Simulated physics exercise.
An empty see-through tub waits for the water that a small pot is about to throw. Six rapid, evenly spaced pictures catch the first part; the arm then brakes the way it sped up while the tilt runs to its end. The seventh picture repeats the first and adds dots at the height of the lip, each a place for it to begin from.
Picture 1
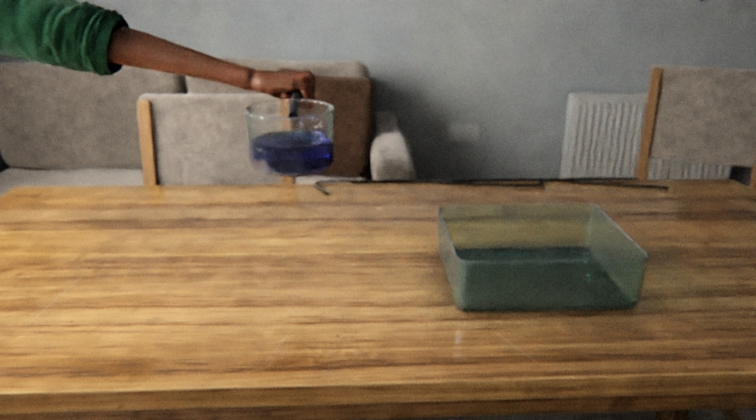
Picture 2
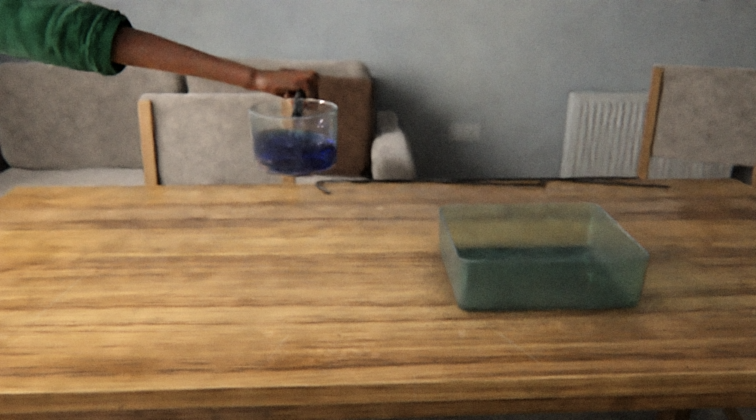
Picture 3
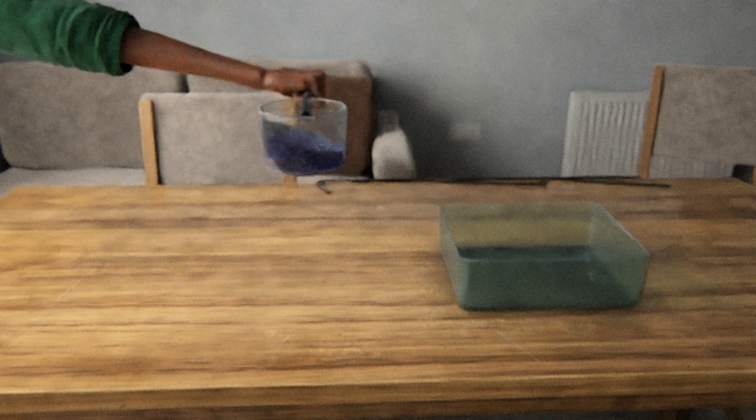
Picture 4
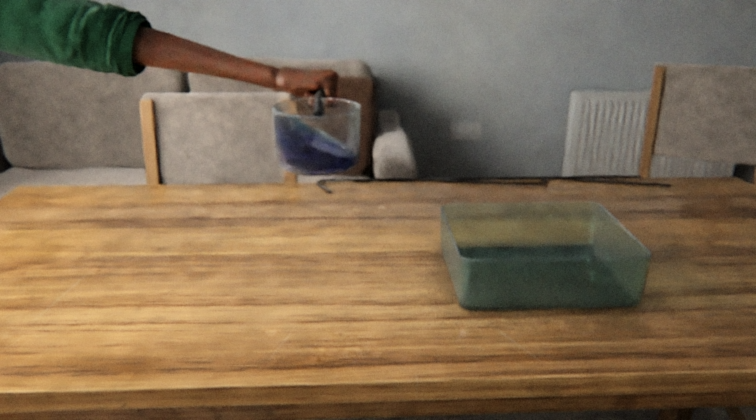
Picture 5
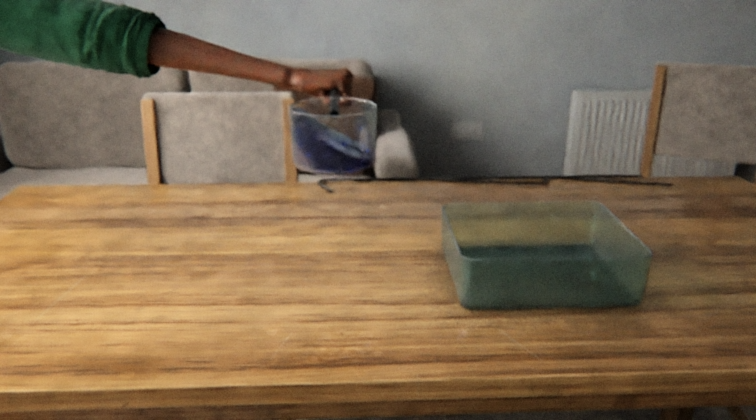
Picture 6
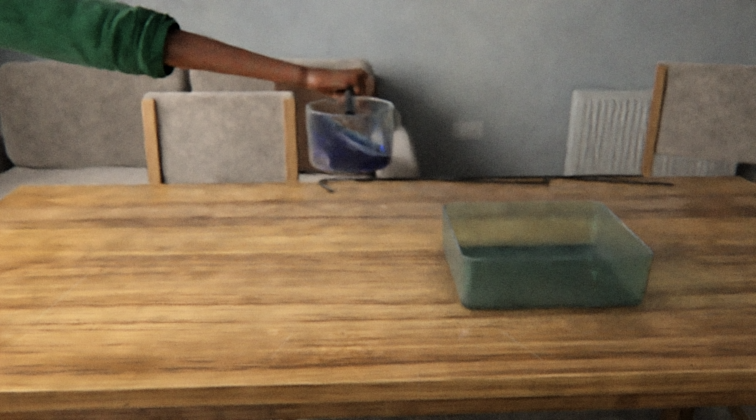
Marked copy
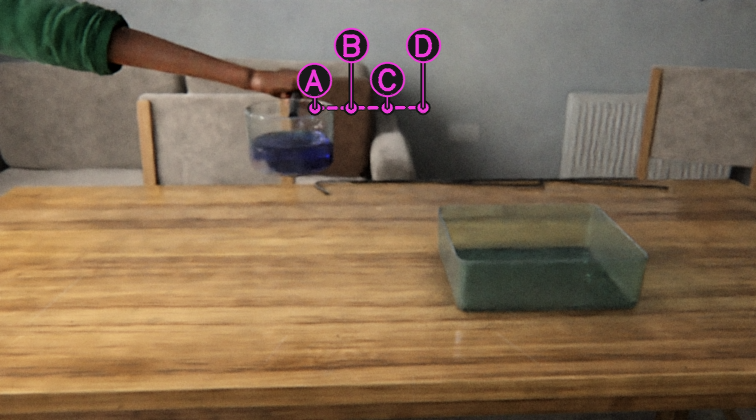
Hand in green sleeve carrying a clear pot of sloshing blue liquid slowly rightward above a wooden table holding a see-through tub.
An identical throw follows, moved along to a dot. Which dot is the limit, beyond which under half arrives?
B is the one.
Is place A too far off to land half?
Yes, it does.
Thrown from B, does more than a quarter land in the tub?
Yes, it does.
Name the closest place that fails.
The answer is A.
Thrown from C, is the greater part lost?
No, that is safe.
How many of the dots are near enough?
Three.
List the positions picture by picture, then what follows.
In the first picture, upright, lip at (332, 108); tub from (455, 308) to (636, 305); nothing has left yet.
In the second picture, upright, lip at (335, 107); nothing has left yet.
In the third picture, upright, lip at (345, 107); nothing has left yet.
In the fourth picture, upright, lip at (358, 106); nothing has left yet.
In the fifth picture, upright, lip at (375, 105); nothing has left yet.
In the sixth picture, upright, lip at (392, 105); nothing has left yet.
On the marked copy, A at (314, 108); B at (351, 107); C at (387, 107); D at (423, 107).
For place A, about 26 % lands in the tub, 70 % falls short and 5 % goes beside or beyond.
For place B, about 80 % lands in the tub, 11 % falls short and 9 % goes beside or beyond.
For place C, about 86 % lands in the tub, 4 % falls short and 10 % goes beside or beyond.
For place D, about 89 % lands in the tub, 4 % falls short and 7 % goes beside or beyond.
